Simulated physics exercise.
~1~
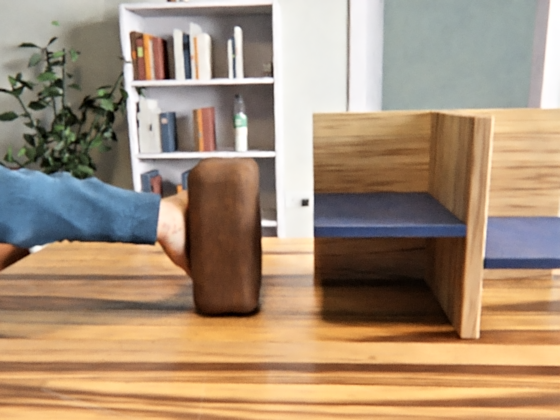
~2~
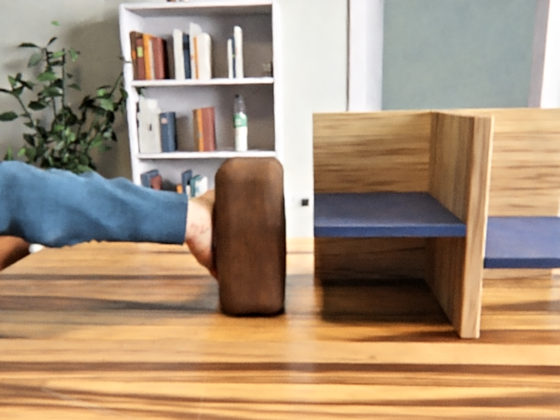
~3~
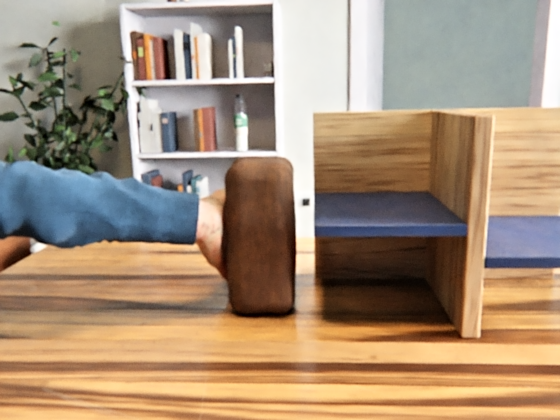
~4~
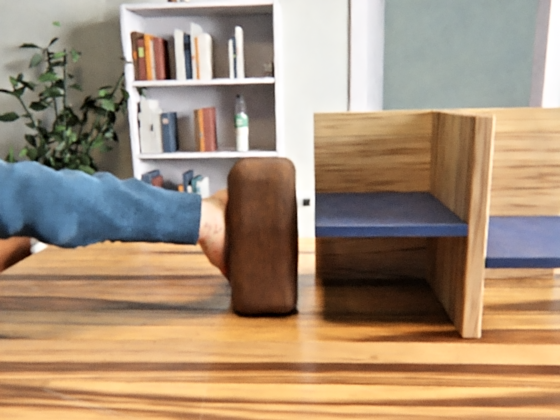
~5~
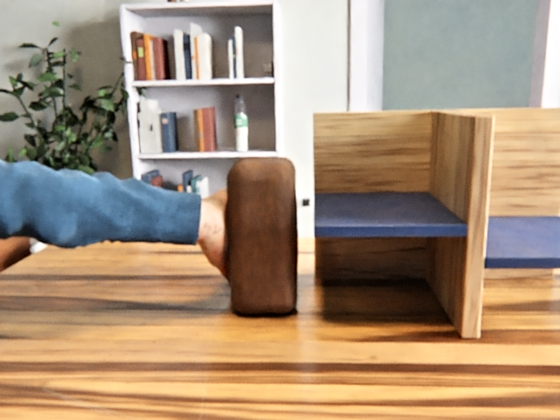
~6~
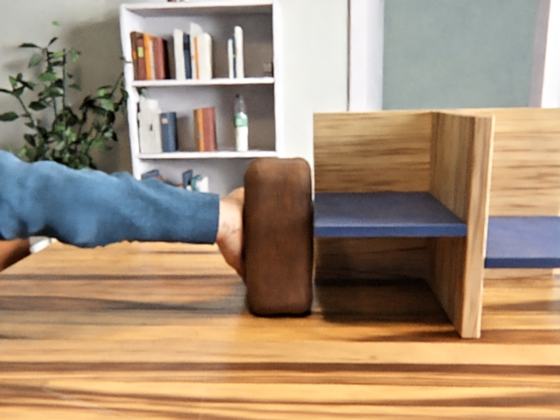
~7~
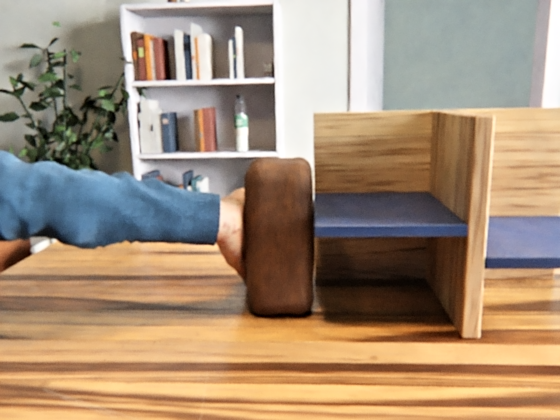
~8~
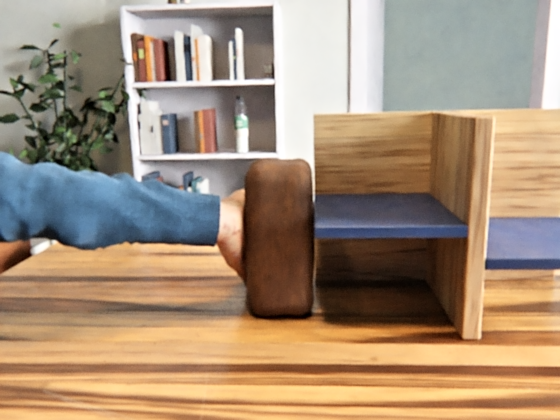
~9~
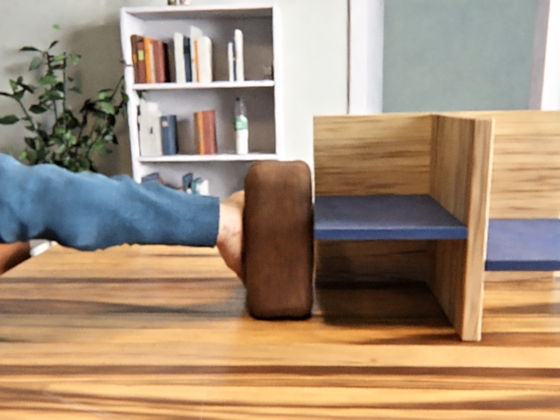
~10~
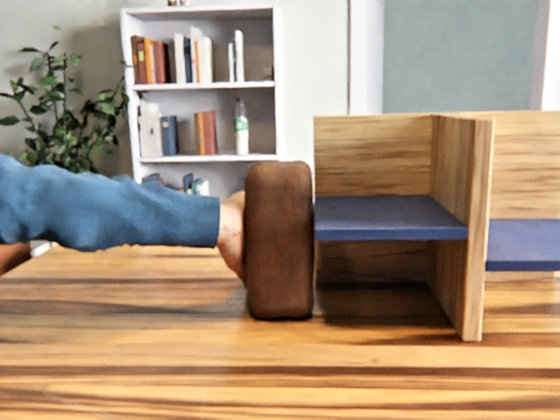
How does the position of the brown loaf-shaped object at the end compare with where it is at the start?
At the start it stands on the table with a clear gap between it and the shelf on its right. By the end it is farther right, right up at the shelf's left edge.
